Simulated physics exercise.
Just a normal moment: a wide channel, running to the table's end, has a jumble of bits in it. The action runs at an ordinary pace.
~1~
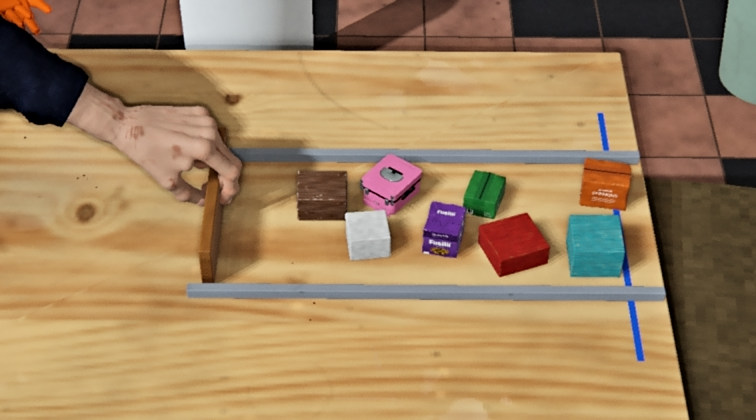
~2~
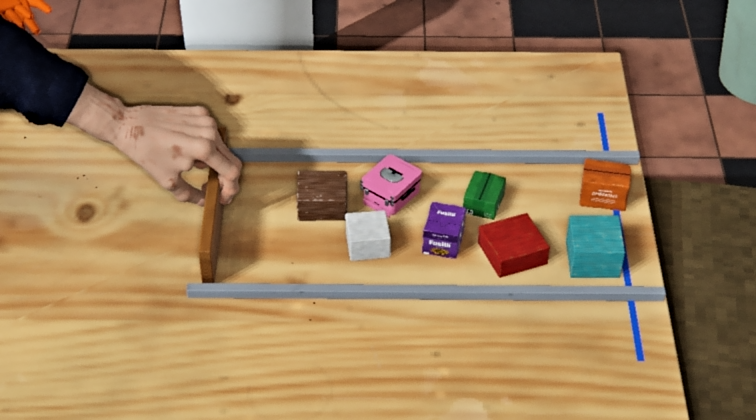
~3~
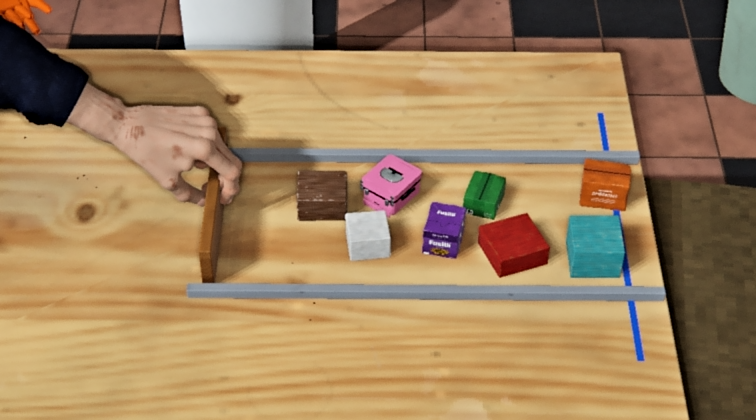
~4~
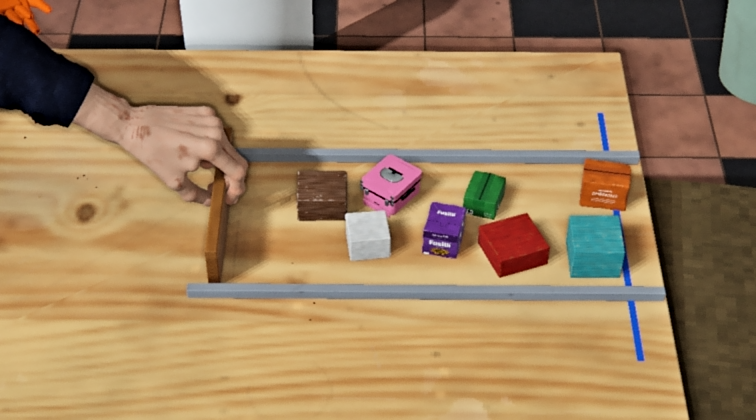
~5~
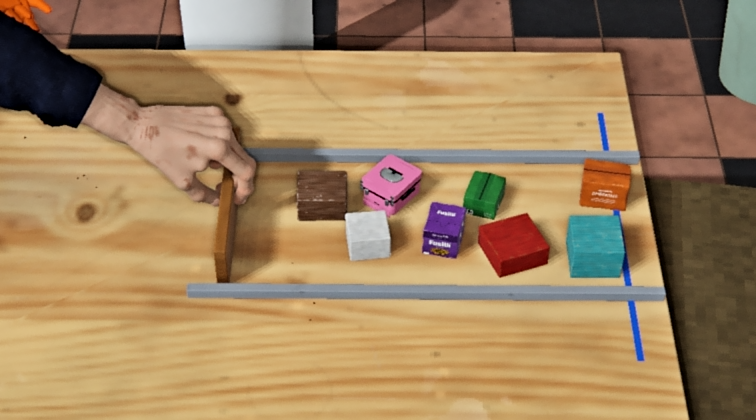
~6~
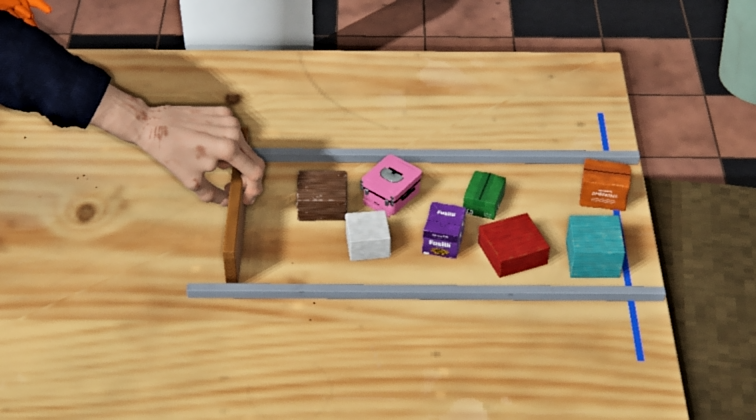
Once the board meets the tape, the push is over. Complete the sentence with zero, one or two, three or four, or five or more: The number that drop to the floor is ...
The number that drop to the floor is five or more.
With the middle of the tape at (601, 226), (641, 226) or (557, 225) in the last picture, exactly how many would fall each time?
Result per try: 6; 8; 3.
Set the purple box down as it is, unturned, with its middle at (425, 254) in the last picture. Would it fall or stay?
I reckon it remains in place.
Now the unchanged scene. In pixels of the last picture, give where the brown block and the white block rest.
You'll find the brown block at roughly (641, 199) and the white block at roughly (644, 238).
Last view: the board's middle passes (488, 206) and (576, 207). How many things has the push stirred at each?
Moved so far: 8, later 8.
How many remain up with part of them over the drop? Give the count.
Count: 2.
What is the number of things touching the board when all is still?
That makes 2.
Soon after, none off yet; orange box at rest near (605, 185); turquoise block at rest near (595, 247); red block at rest near (513, 245).
At rest, the number that fall off is five or more; fallen, pink case, purple box, green box, red block, turquoise block and orange box.
